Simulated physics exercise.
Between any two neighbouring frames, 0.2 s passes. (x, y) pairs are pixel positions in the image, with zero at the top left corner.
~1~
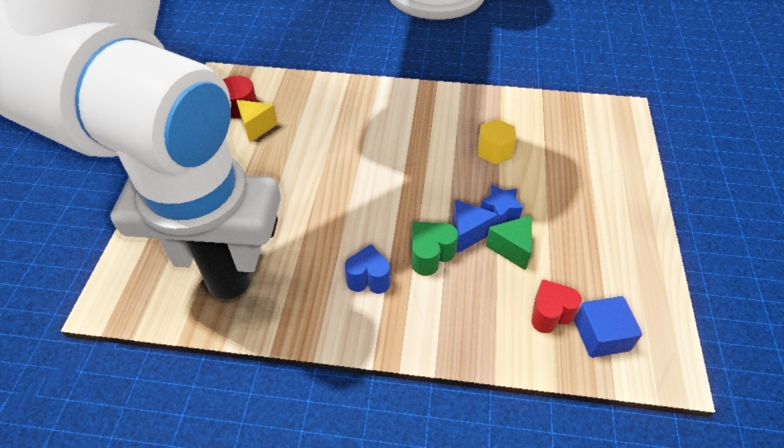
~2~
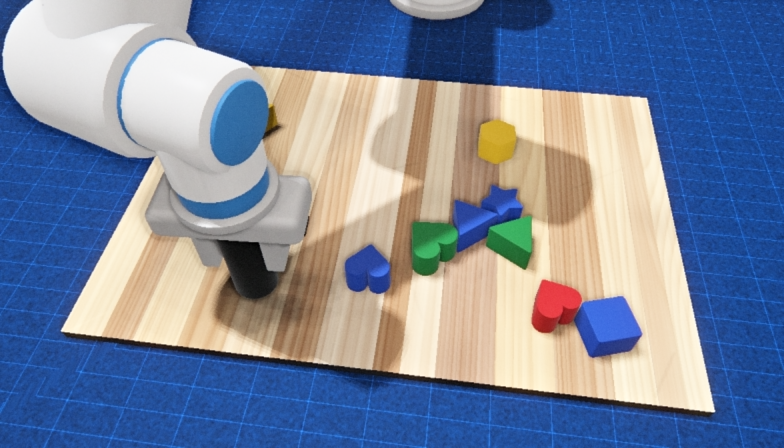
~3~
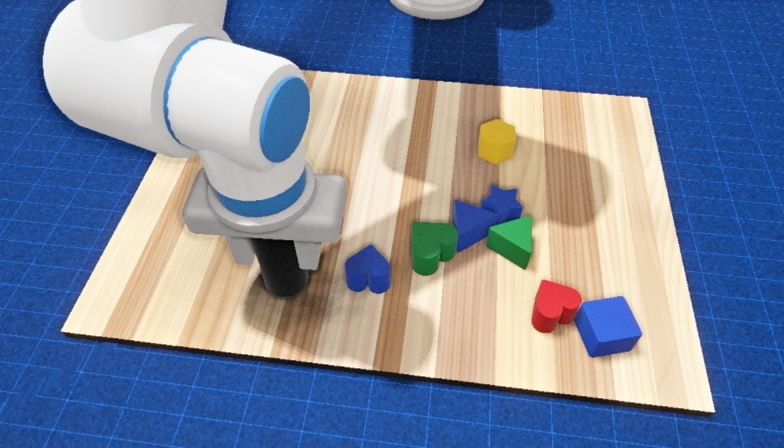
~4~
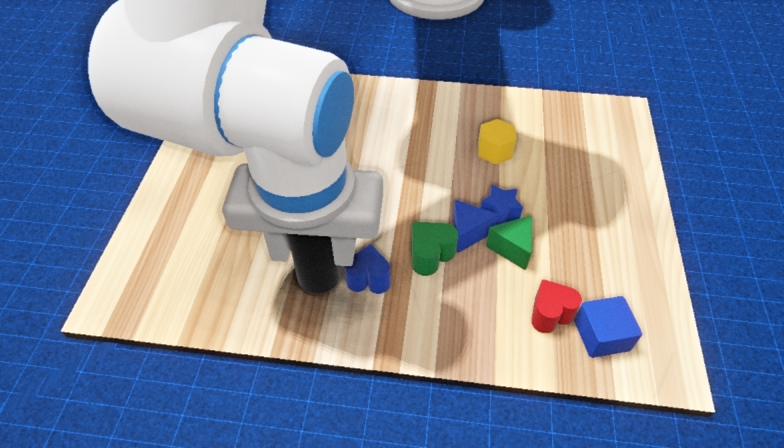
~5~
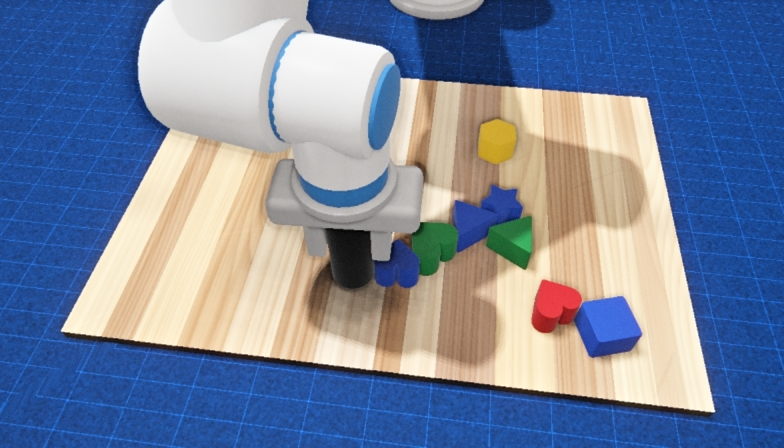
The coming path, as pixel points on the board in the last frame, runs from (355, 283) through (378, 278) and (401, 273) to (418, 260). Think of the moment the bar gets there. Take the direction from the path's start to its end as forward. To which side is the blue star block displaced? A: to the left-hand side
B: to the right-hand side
Correct choice: A.
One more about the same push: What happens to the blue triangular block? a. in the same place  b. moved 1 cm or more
Option b.
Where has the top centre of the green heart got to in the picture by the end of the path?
It will likely be found at (490, 221).
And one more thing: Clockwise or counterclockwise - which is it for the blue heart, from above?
Its rotation is clockwise.
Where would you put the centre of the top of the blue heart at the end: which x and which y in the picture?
Put as a pixel place, it's (463, 240).
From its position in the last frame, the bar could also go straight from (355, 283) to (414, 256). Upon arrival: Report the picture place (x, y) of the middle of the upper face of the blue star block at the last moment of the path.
Near (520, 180).
The first path, step by step. Halfway along, bar (391, 265); blue heart (435, 255), turned 15° clockwise; green heart (460, 233), turned 25° anticlockwise; blue triangular block (491, 209); blue star block (513, 191), turned 25° anticlockwise.
At the end, bar (419, 249); blue heart (463, 240), turned 20° clockwise; green heart (490, 221), turned 20° anticlockwise; blue triangular block (515, 199), turned 30° anticlockwise; blue star block (526, 175), turned 45° anticlockwise.
